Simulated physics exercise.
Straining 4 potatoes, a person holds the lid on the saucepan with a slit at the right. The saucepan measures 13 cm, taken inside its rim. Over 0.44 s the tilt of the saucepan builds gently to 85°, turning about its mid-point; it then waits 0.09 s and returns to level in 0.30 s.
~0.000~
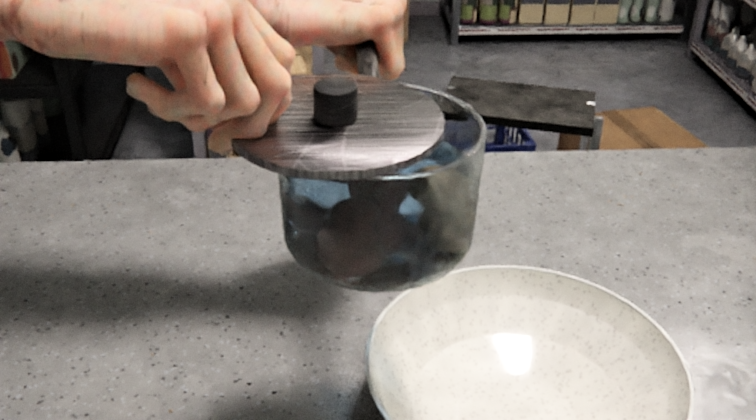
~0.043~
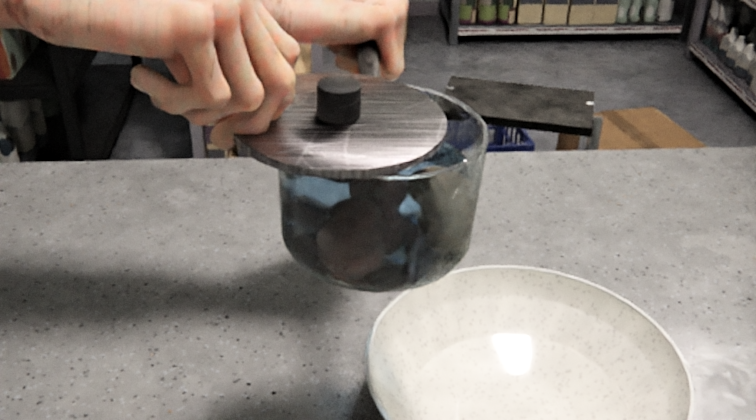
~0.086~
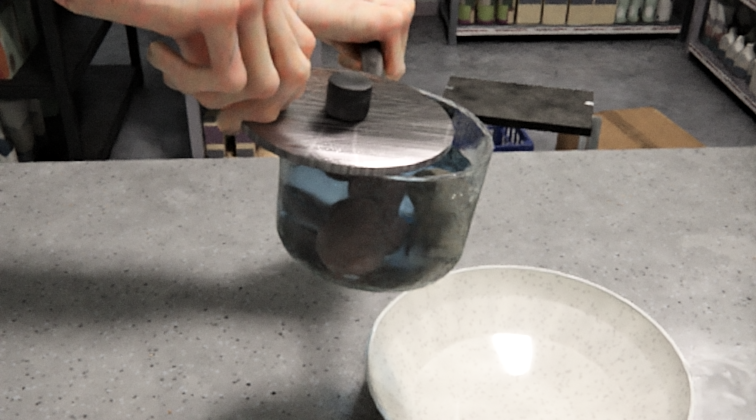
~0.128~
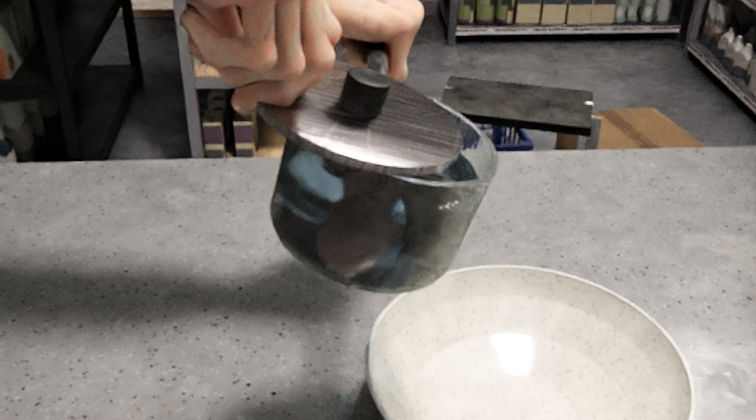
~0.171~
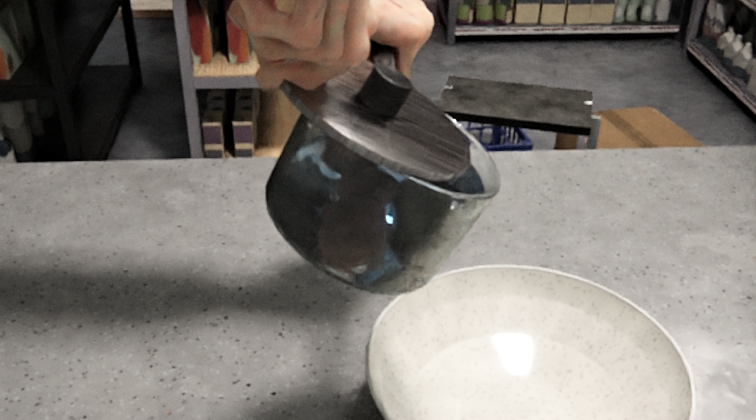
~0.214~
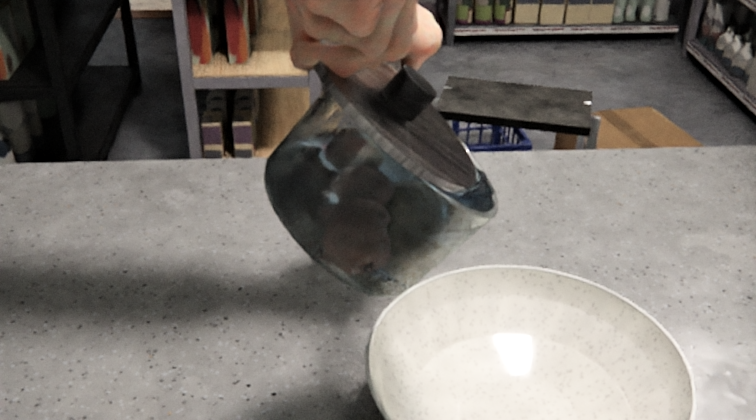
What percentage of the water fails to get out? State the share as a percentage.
About 24 per cent.
By 0.37 s the tilt is 80° and 69 per cent of the water is still in the saucepan.
By 0.49 s the tilt is 85° and 39 per cent of the water is still in the saucepan.
By 0.61 s the tilt is 72° and 25 per cent of the water is still in the saucepan.
By 0.74 s the tilt is 18° and 24 per cent of the water is still in the saucepan.
At rest 24 per cent of the water is still in the saucepan.
